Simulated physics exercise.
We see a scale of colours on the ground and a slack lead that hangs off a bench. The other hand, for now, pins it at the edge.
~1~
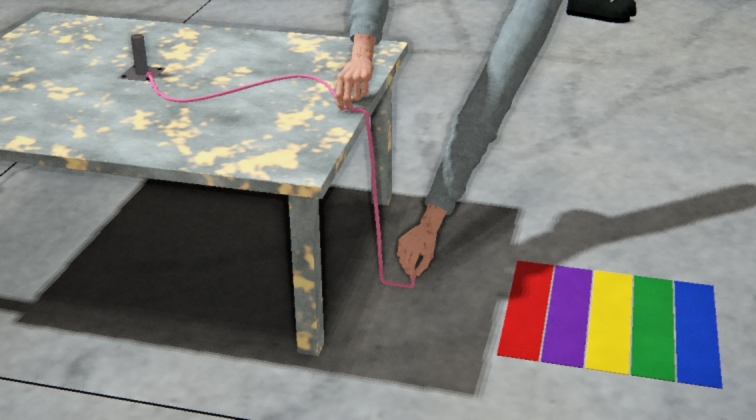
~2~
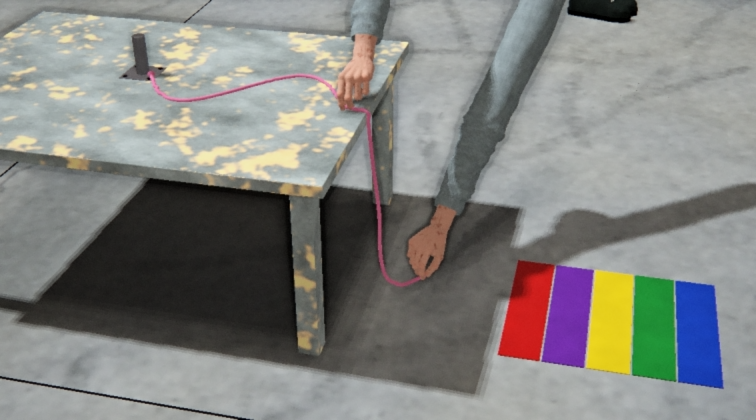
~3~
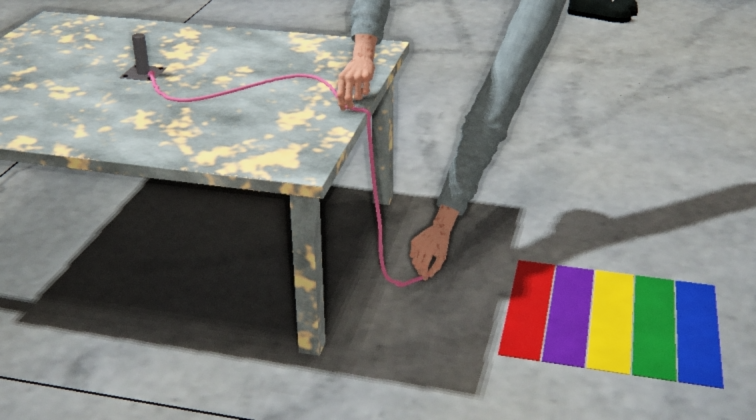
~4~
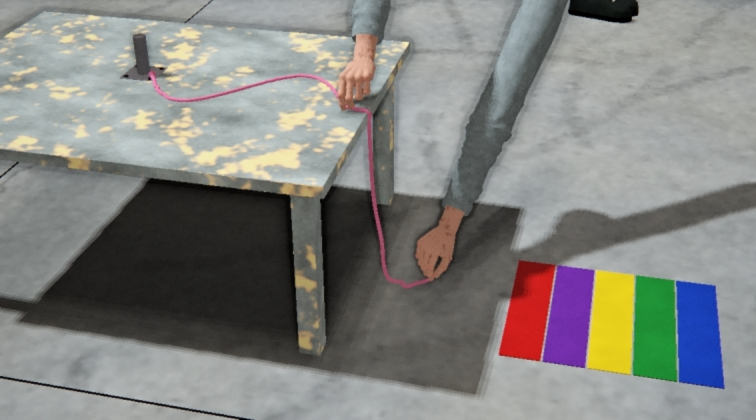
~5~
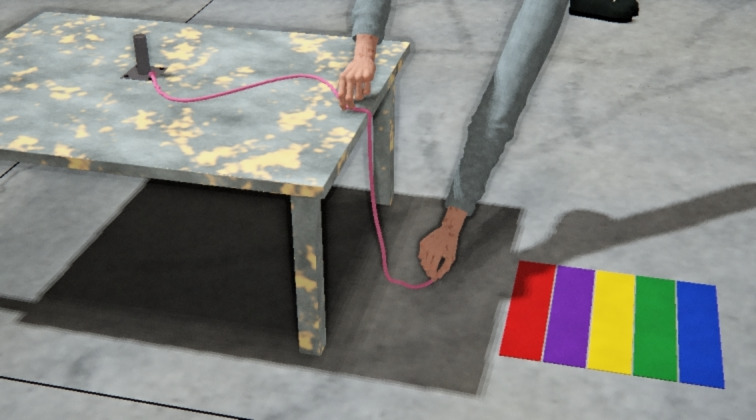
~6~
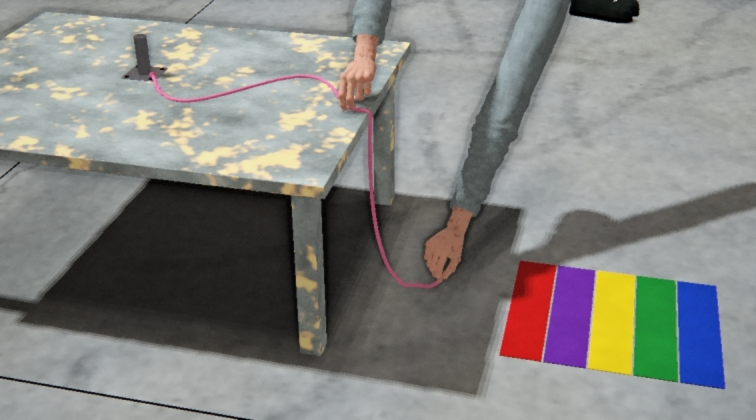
To begin with, a pink cord runs across a worn, patchy table and hangs over its edge, where one hand pins it while another holds its low end near a row of coloured stripes. The lower hand then draws the end slightly right towards the red stripe, while the upper hand stays put.
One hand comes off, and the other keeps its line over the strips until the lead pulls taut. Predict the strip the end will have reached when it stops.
I would say the green strip.
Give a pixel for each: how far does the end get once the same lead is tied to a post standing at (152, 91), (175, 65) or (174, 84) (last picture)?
The places are (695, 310), (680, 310) and (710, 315).
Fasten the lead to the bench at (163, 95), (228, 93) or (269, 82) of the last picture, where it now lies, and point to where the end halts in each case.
Roughly (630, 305), (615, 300) and (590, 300), in that order.
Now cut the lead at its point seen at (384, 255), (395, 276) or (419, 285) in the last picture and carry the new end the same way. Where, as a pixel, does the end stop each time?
Estimated positions in order: (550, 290); (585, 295); (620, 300).
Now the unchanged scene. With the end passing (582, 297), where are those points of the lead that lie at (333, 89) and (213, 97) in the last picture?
Near (379, 130) and (260, 85).
Soon after, end near (582, 297); over purple.
Then, end near (632, 304); over yellow.
At full stretch, end near (662, 308); over green. The green one.
